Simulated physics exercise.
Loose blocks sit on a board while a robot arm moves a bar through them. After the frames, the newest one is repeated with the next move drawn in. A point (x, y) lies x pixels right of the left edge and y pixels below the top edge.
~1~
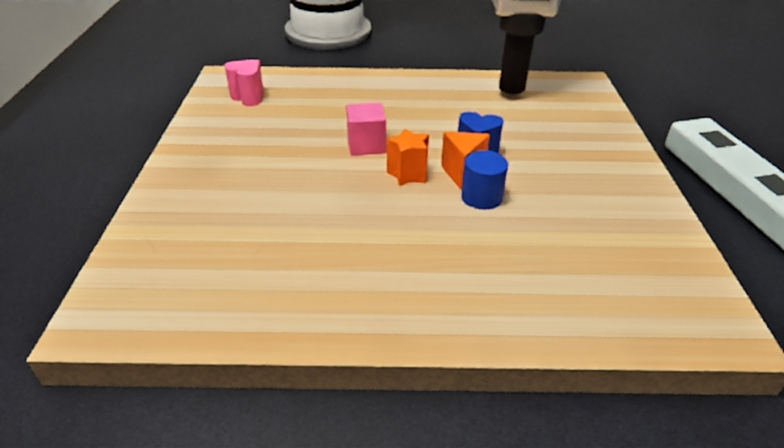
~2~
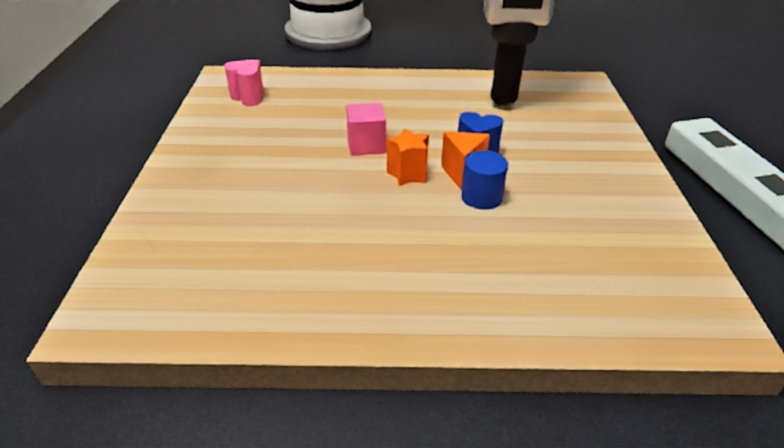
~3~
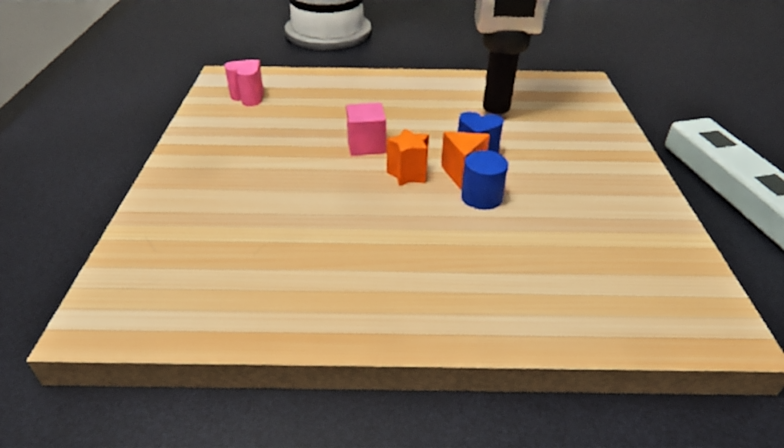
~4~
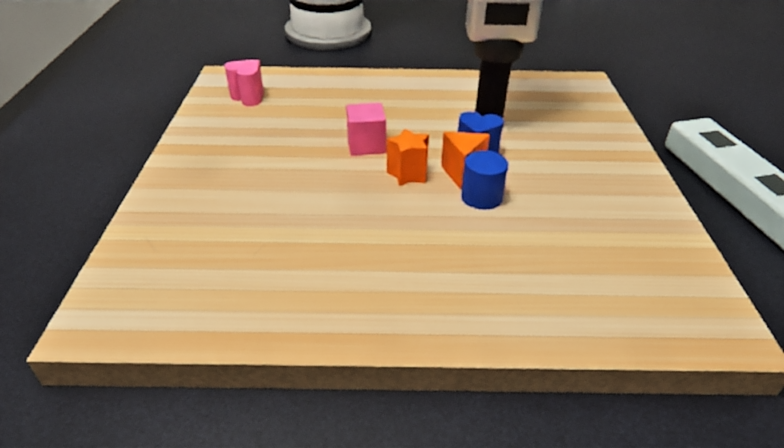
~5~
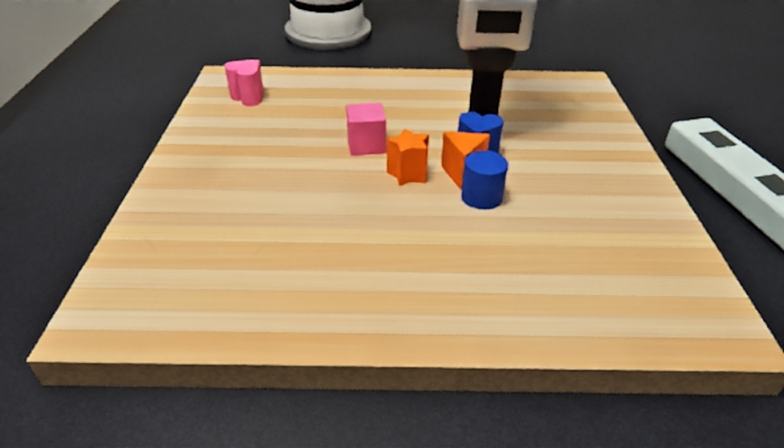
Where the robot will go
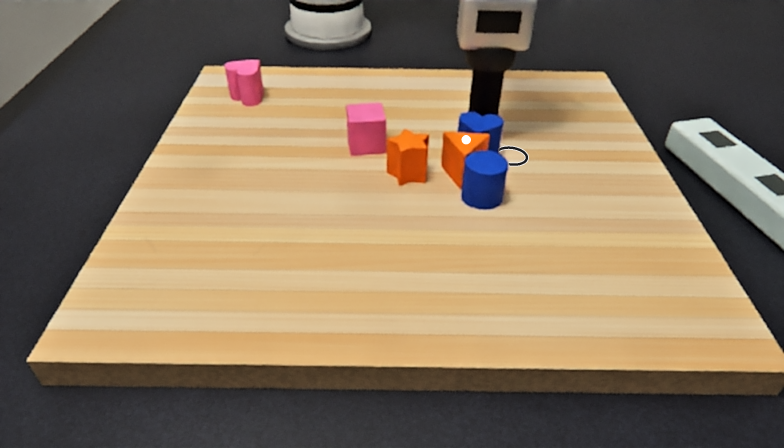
We see a wooden board with pink, orange and blue blocks on it as a robot arm moves its dark bar a short way left and toward the viewer, up behind the blue heart, while the blocks stay still.
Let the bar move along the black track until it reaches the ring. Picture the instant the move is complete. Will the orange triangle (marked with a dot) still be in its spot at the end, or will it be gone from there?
The block in question is displaced by the end.
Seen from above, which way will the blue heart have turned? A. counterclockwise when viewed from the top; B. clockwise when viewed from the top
That would be B.
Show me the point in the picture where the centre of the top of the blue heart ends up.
It will likely be found at (493, 132).
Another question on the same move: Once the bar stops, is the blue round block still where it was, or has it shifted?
Its place stays the same.
Drawn move, from (480, 134) by way of (482, 143) and (495, 150) to (511, 156); the dot is on the orange triangle.
Halfway along, bar at (489, 140); orange triangle at (465, 144), turned 20° clockwise; blue heart at (486, 128).
At the end, bar at (513, 148); orange triangle at (464, 145), turned 25° clockwise; blue heart at (493, 132), turned 30° clockwise; blue round block still.
